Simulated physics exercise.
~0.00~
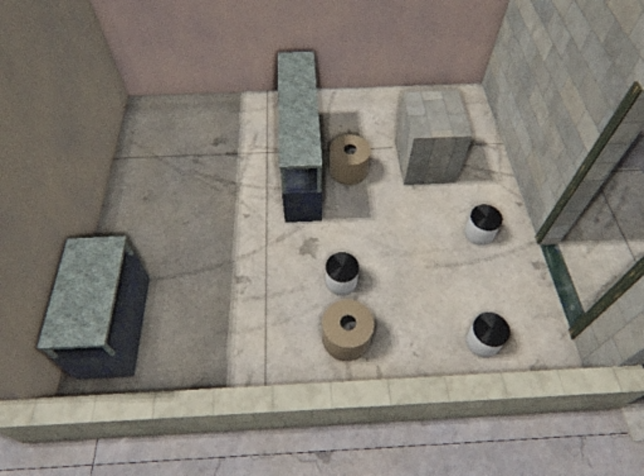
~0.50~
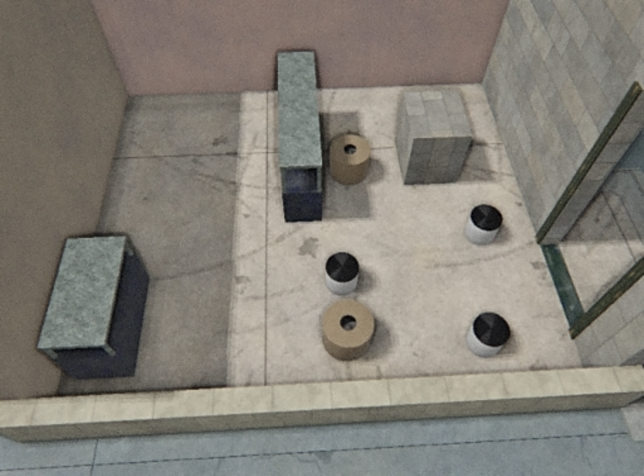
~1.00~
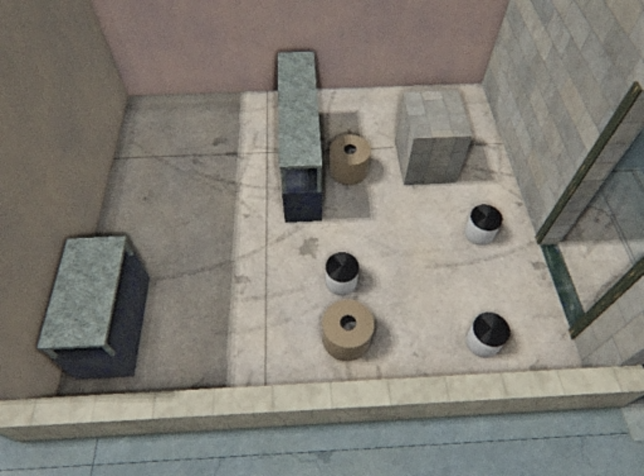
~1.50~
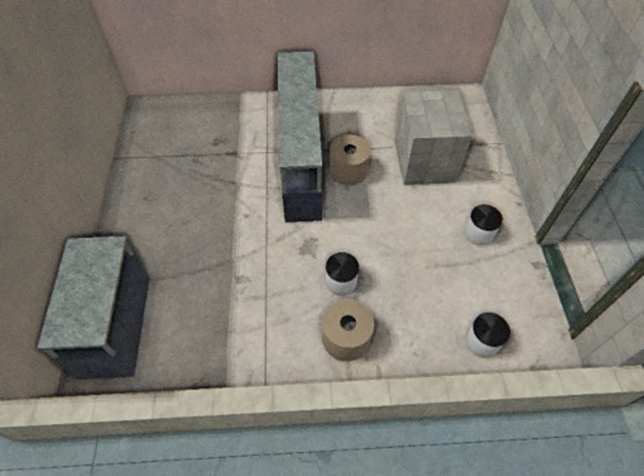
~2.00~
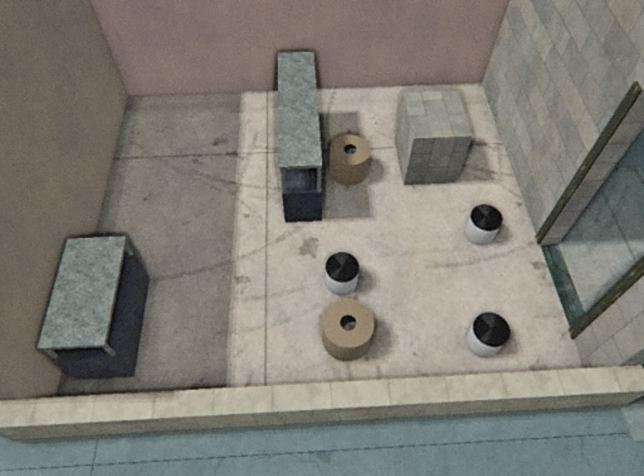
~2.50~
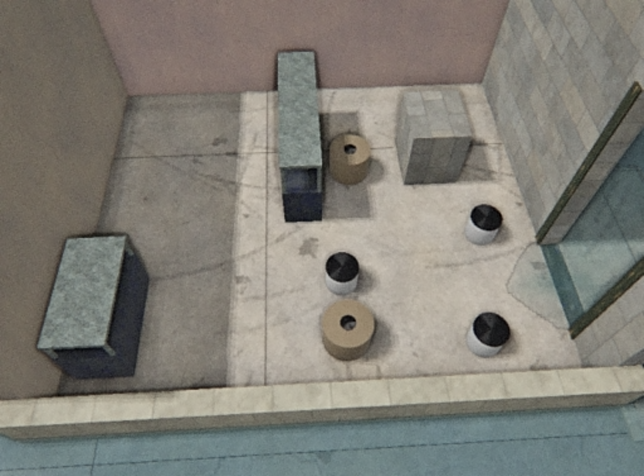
A small walled shop with counters, tan tubs and dark-topped pails sat still while bluish water spread along the ground outside, then crept through the doorway on the right onto the floor.
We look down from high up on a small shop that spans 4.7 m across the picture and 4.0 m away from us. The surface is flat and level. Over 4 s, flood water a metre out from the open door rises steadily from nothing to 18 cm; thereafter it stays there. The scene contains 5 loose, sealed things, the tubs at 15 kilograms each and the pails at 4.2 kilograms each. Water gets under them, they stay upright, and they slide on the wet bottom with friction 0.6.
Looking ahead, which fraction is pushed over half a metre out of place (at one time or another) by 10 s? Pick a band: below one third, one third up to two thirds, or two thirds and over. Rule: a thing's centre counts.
The share is one third up to two thirds.
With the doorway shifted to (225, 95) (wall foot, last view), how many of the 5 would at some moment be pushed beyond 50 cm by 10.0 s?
In that case 0 of them.
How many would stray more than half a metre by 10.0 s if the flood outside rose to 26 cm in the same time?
Then 4.
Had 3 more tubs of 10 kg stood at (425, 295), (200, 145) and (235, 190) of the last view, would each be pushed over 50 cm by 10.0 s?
Taking them in order, the first is beyond that distance, the second is within that distance and the third is within that distance.
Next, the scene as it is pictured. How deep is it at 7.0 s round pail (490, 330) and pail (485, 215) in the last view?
Depths: Near 3 cm, then near 3 cm.
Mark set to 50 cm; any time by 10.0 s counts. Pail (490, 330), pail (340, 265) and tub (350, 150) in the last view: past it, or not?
So that's beyond it for the first, beyond it for the second and inside it for the last.
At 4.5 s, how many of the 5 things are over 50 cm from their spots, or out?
That would be 0.
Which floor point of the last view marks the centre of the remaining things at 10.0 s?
Mean position: Approximately (303, 245).
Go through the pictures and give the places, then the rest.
In the first picture, a tub at (348, 323), on the bottom; a pail at (492, 329), on the bottom; water covers 0.0 m2; 0 of 5 have shifted.
In the second picture, a tub at (348, 323), on the bottom; a pail at (492, 329) rests on the ground; water covers 0.0 m2; 0 of 5 have shifted.
In the third picture, a tub at (348, 323) rests on the ground; a pail at (492, 329) rests on the ground; water covers 0.0 m2; 0 of 5 have shifted.
In the fourth picture, a tub at (348, 323), on the bottom; a pail at (492, 329) rests on the ground; 0.0 m2 under water; 0 of 5 have shifted.
In the fifth picture, a tub at (348, 323), on the bottom; a pail at (492, 329) rests on the ground; water covers 0.0 m2; 0 of 5 have shifted.
In the sixth picture, a tub at (348, 323) rests on the ground; a pail at (492, 329) rests on the ground; water covers 0.3 m2; 0 of 5 have shifted.
After 3.5 s 0 of 5 are over 50 cm from their spots; 0 afloat.
After 4.5 s 0 of 5 are over 50 cm from their spots; 0 afloat.
After 7.0 s 2 of 5 are over 50 cm from their spots; 0 afloat.
After 10.0 s 2 of 5 are over 50 cm from their spots, and 2 have been at some point; 2 afloat.
